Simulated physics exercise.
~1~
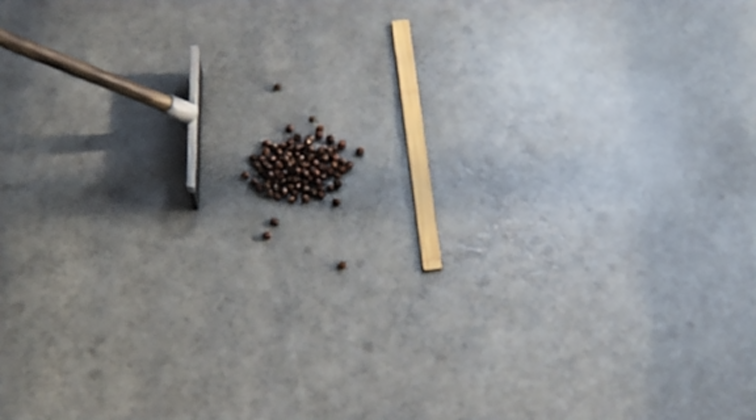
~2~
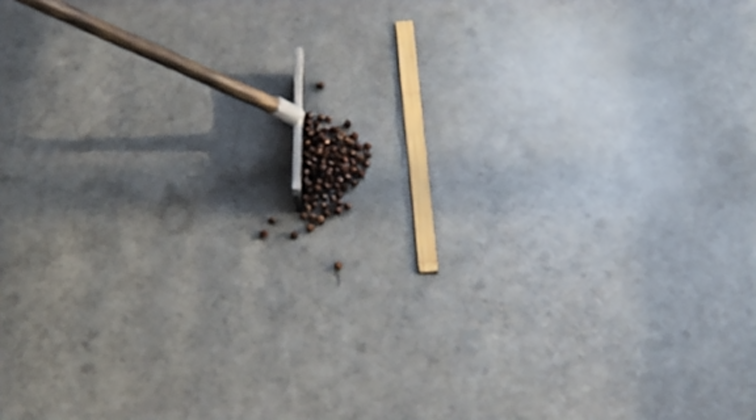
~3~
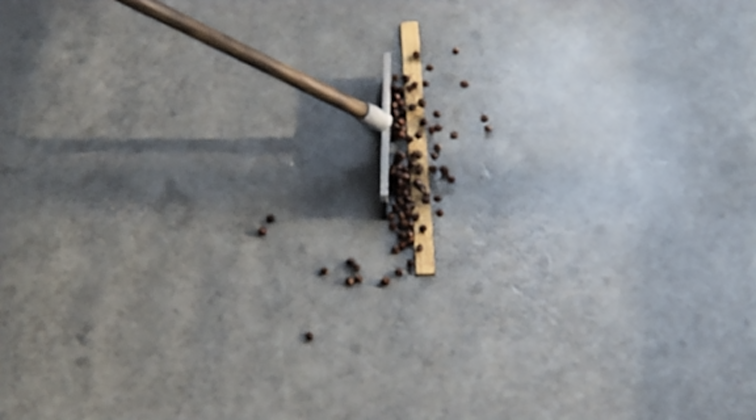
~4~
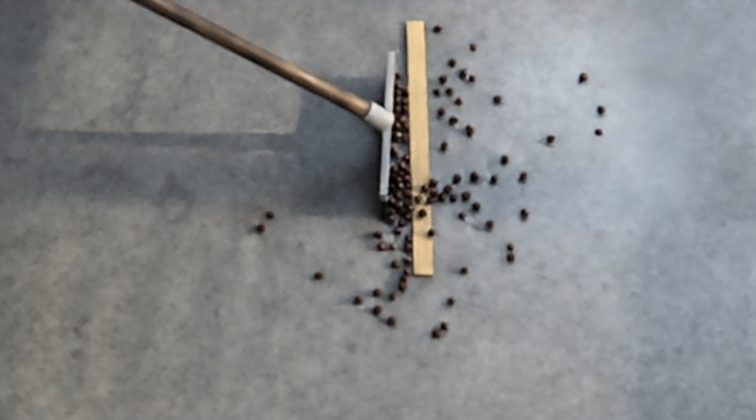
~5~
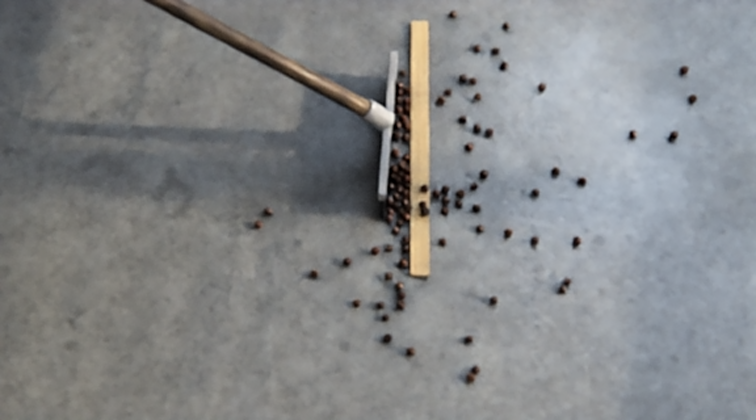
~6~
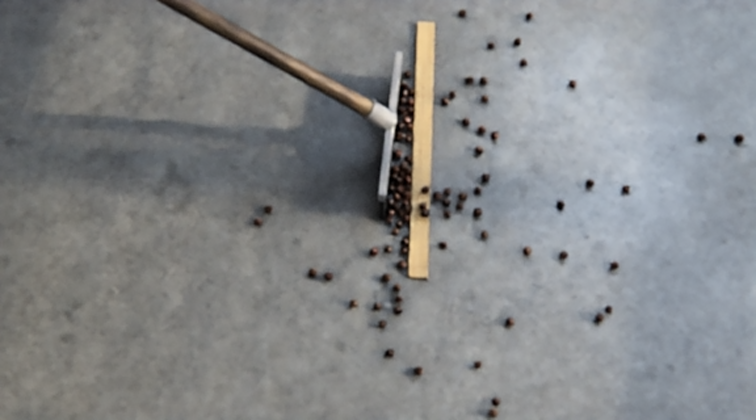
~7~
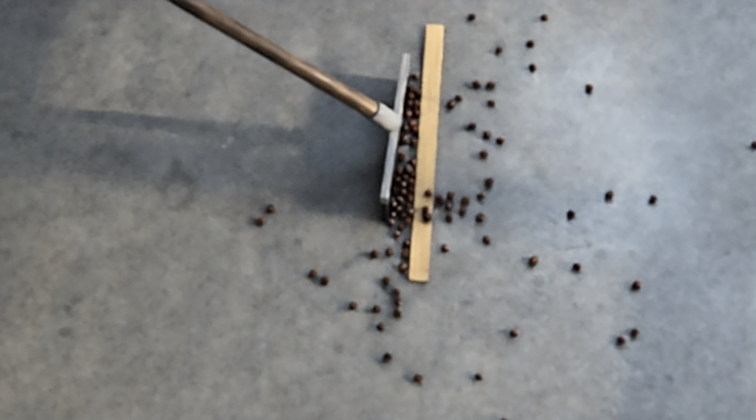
On a grey concrete floor, a long-handled squeegee pushed a pile of small dark brown balls right toward a wooden strip, then stopped just short as many scattered past it and around its lower end, leaving others bunched between blade and strip.
